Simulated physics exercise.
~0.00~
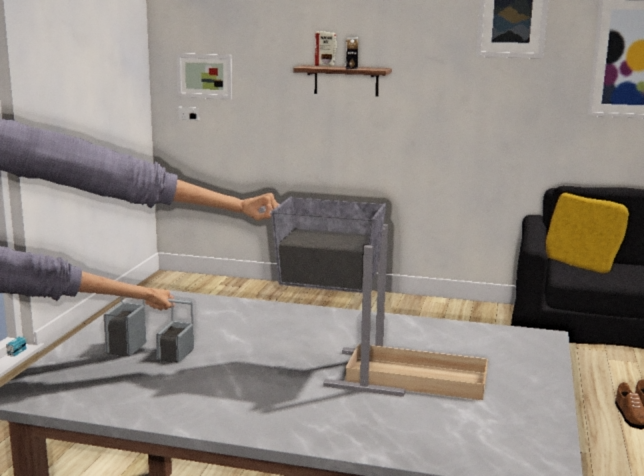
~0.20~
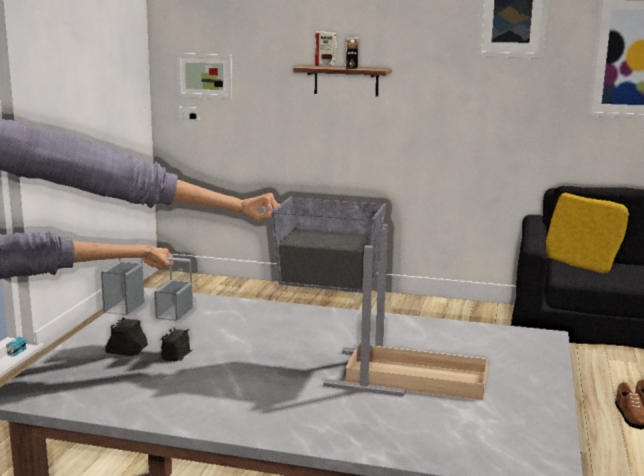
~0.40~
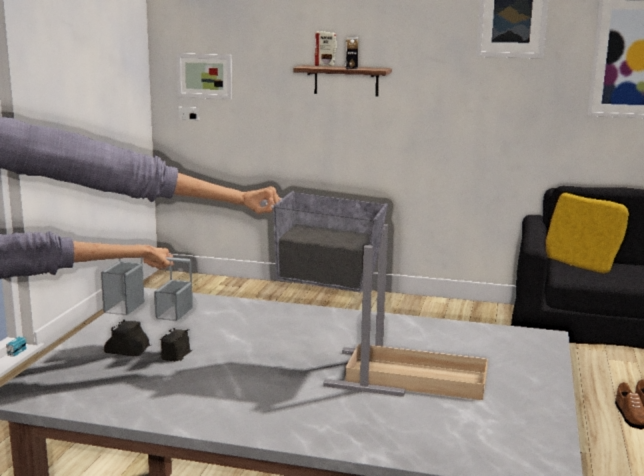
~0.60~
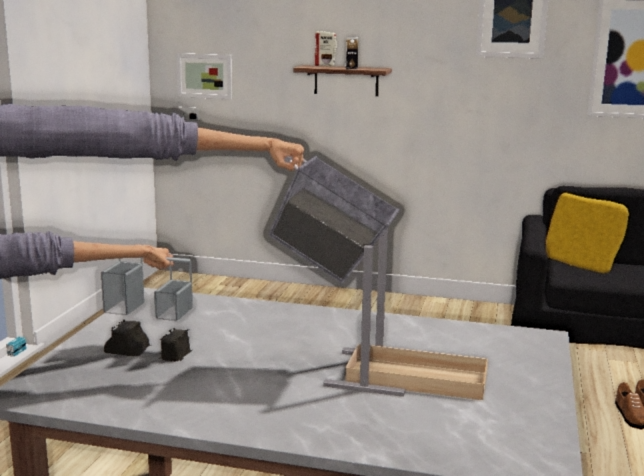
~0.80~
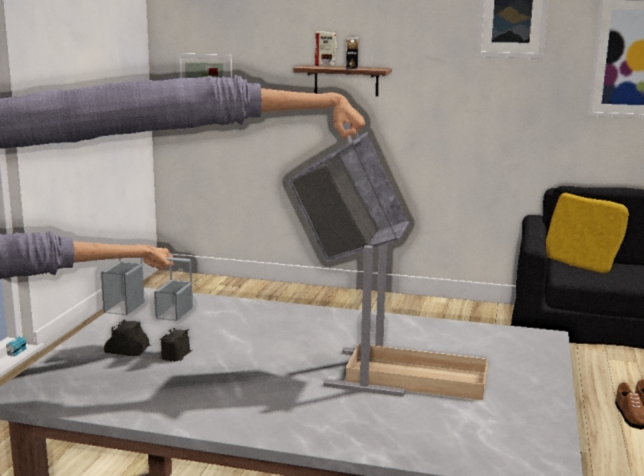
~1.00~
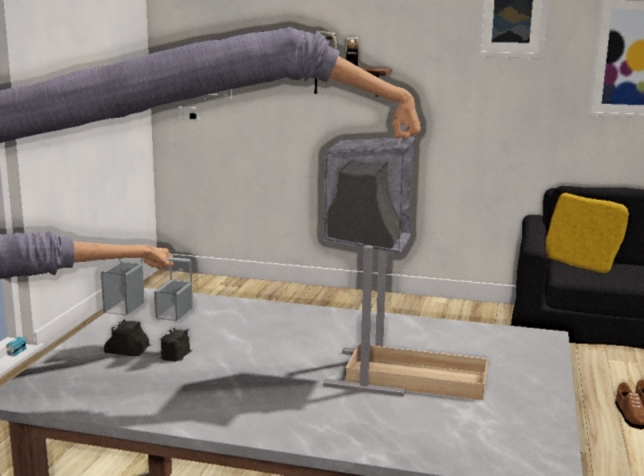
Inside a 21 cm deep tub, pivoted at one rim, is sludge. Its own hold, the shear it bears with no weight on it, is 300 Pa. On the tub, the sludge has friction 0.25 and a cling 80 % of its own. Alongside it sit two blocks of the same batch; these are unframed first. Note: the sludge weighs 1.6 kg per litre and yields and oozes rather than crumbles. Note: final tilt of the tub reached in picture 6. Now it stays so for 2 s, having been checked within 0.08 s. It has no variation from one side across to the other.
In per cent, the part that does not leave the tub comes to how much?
The part that stays comes to roughly 41 %.
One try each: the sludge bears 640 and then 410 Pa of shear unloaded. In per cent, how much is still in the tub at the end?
Try one gives 55 per cent, try two gives 45 per cent.
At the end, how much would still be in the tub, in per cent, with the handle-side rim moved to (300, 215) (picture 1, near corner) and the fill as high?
In that case close to 60 %.
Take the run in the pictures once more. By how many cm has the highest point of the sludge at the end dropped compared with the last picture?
Roughly 13 cm.
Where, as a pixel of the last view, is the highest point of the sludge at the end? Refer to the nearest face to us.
Close to pixel (343, 220).
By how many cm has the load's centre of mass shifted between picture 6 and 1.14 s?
8 cm.
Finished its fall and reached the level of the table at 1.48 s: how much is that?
45 per cent.
By 1.14 s, the tub is at 90 degrees and holds 80 %.
By 1.31 s, the tub is at 90 degrees and holds 47 %.
By 1.48 s, the tub is at 90 degrees and holds 41 %.
By 1.65 s, the tub is at 90 degrees and holds 41 %.
By 3.00 s, at the end, the tub is at 90 degrees and holds 41 %.
